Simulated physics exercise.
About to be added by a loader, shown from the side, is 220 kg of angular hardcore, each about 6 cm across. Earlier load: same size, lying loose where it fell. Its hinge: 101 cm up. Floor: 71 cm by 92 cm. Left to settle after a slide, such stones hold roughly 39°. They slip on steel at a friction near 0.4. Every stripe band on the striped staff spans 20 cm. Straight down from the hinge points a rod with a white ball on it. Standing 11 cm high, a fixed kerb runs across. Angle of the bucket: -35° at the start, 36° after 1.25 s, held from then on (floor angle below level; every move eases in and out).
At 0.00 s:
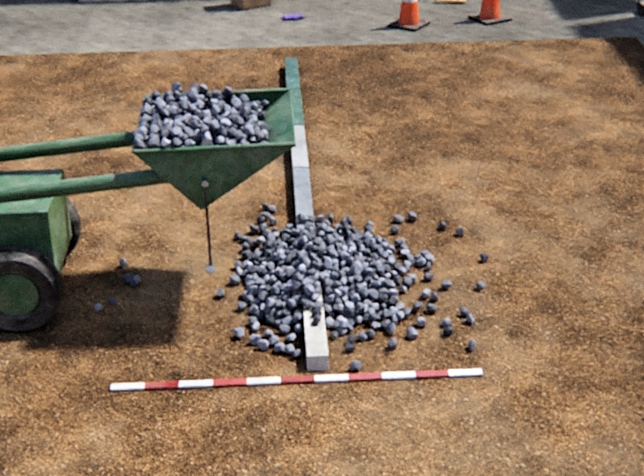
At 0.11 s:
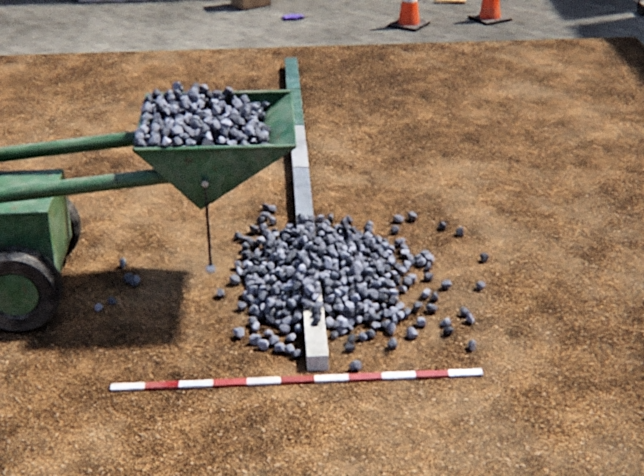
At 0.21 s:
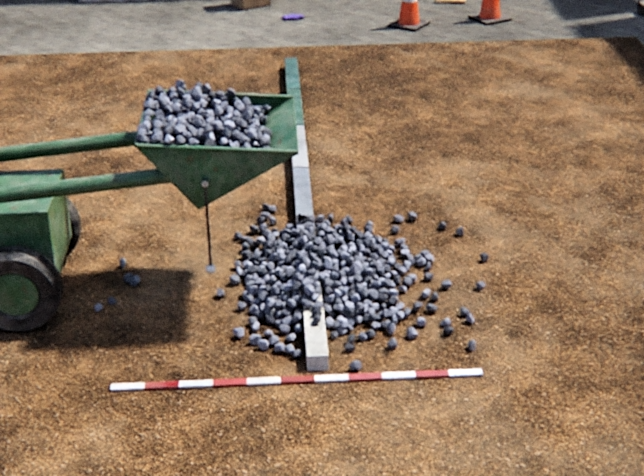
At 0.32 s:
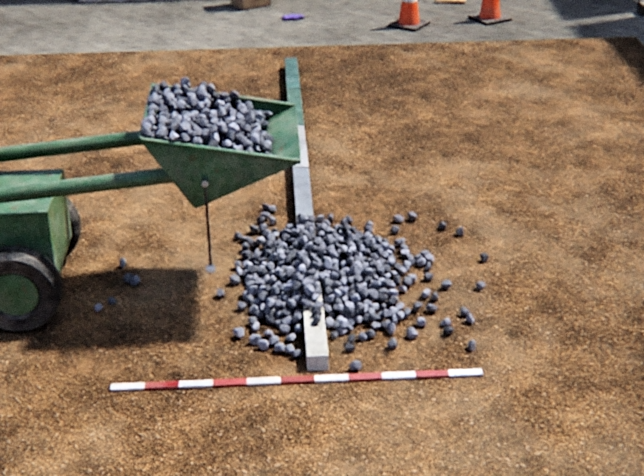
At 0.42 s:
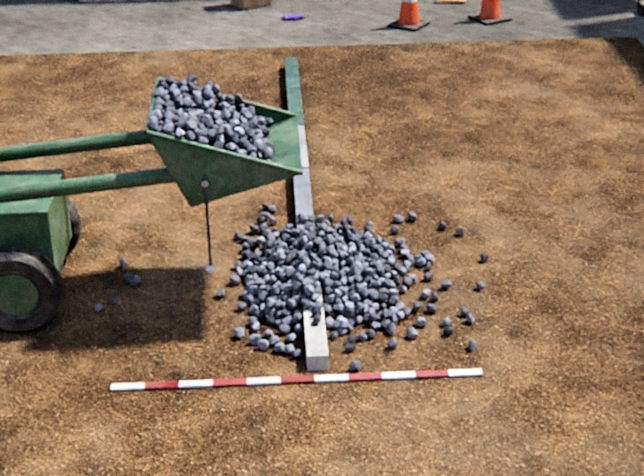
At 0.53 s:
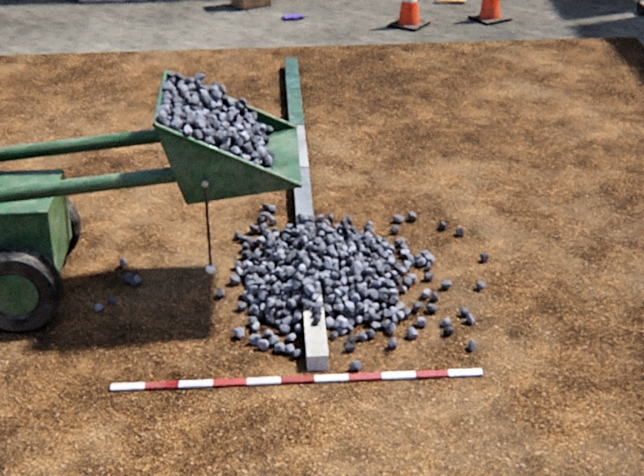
A green loader bucket heaped with grey stones hangs at the left over brown, gritty ground, seen from above at an angle by a still camera. Below it, a loose grey pile straddles a pale and green kerb, with a red-and-white staff in front and two orange cones behind. The bucket slowly tilts clockwise, its right lip lowering as its load shifts slightly.
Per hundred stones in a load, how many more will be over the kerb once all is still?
59.
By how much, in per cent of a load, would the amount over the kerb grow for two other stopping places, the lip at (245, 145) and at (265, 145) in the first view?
Roughly 5 and 20 percent, in that order.
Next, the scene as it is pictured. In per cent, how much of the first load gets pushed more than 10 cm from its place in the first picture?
Near 5 per cent, I reckon.
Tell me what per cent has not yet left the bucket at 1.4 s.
About 65 percent.
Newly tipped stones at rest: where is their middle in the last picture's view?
Their centre rests close to (327, 262).
After 0.9 s the floor is at 25°; in per cent of one load, 100 in the bucket, 45 on this side of the kerb, 56 over the kerb; the foremost stones are at (465, 280).
After 1.4 s the floor is at 36°; in per cent of one load, 66 in the bucket, 75 on this side of the kerb, 60 over the kerb; the foremost stones are at (465, 280).
After 1.7 s the floor is at 36°; in per cent of one load, 20 in the bucket, 92 on this side of the kerb, 88 over the kerb; the foremost stones are at (465, 280).
After 4.1 s the floor is at 36°; in per cent of one load, 0 in the bucket, 86 on this side of the kerb, 114 over the kerb; the foremost stones are at (468, 268). Net gain over the kerb, 59.
